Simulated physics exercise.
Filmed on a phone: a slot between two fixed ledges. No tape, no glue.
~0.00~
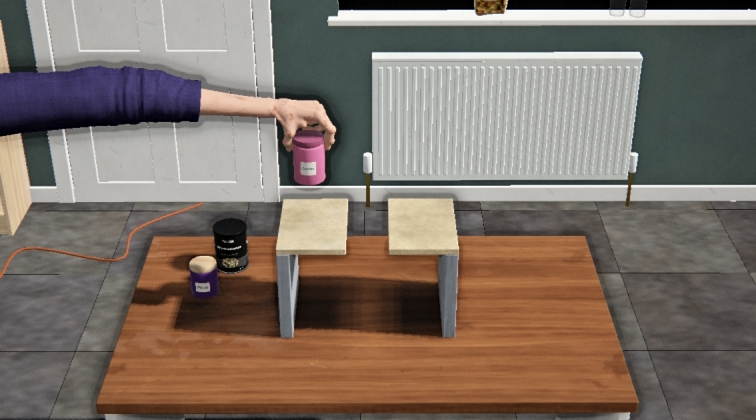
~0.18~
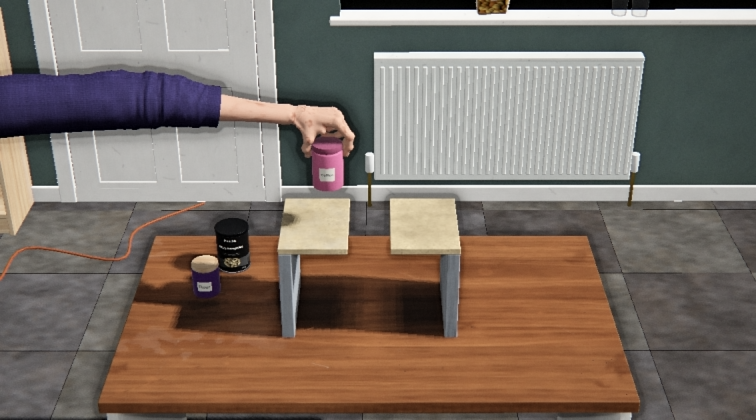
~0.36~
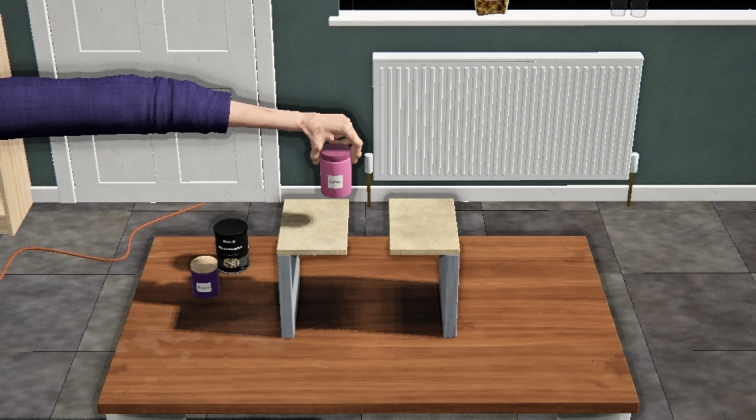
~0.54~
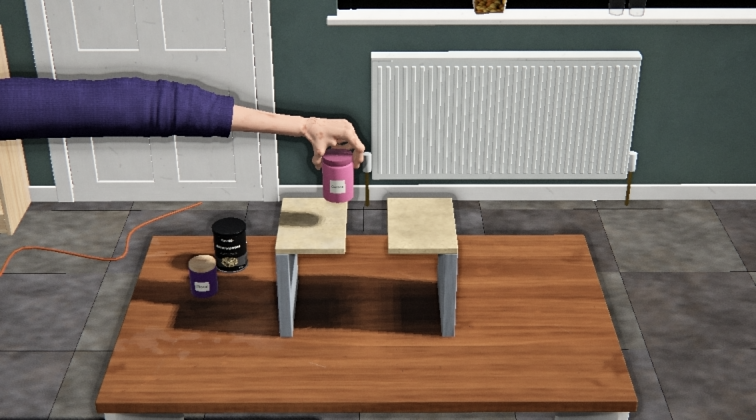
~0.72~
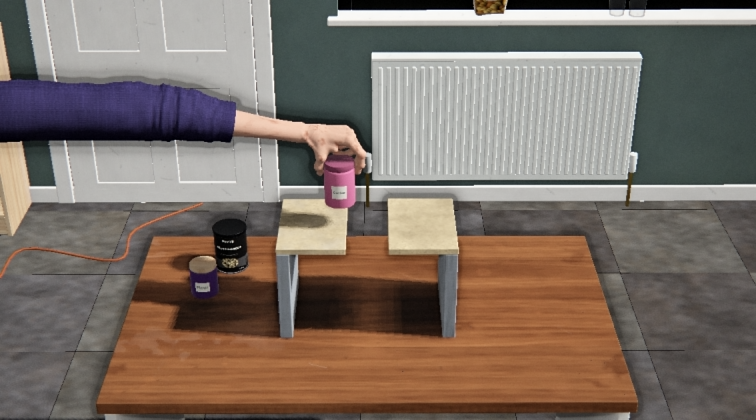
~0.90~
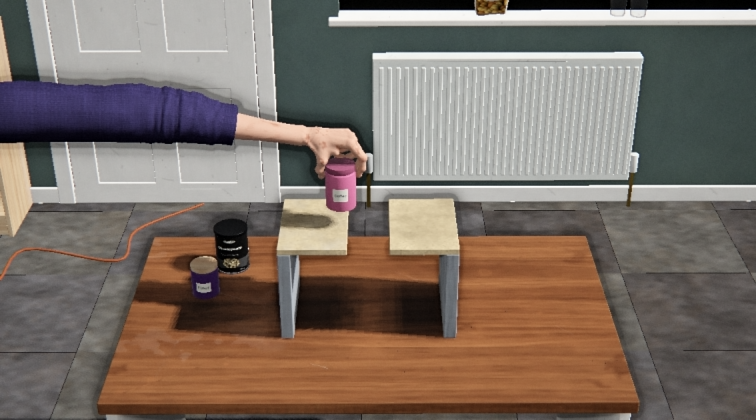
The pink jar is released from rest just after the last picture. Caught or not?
Outcome: The jar is caught.
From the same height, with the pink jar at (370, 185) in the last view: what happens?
Then it drops through.
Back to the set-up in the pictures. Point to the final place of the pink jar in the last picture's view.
At about (341, 203).
By 1.22 s, pink jar moved about its own width near (341, 203).
By 1.56 s, pink jar resting near (341, 203).
When it is over (1.9 s), moved from the start, pink jar; the other 2 as before. End places, in pixels of the last picture, pink jar near (341, 203). The jar lodges.
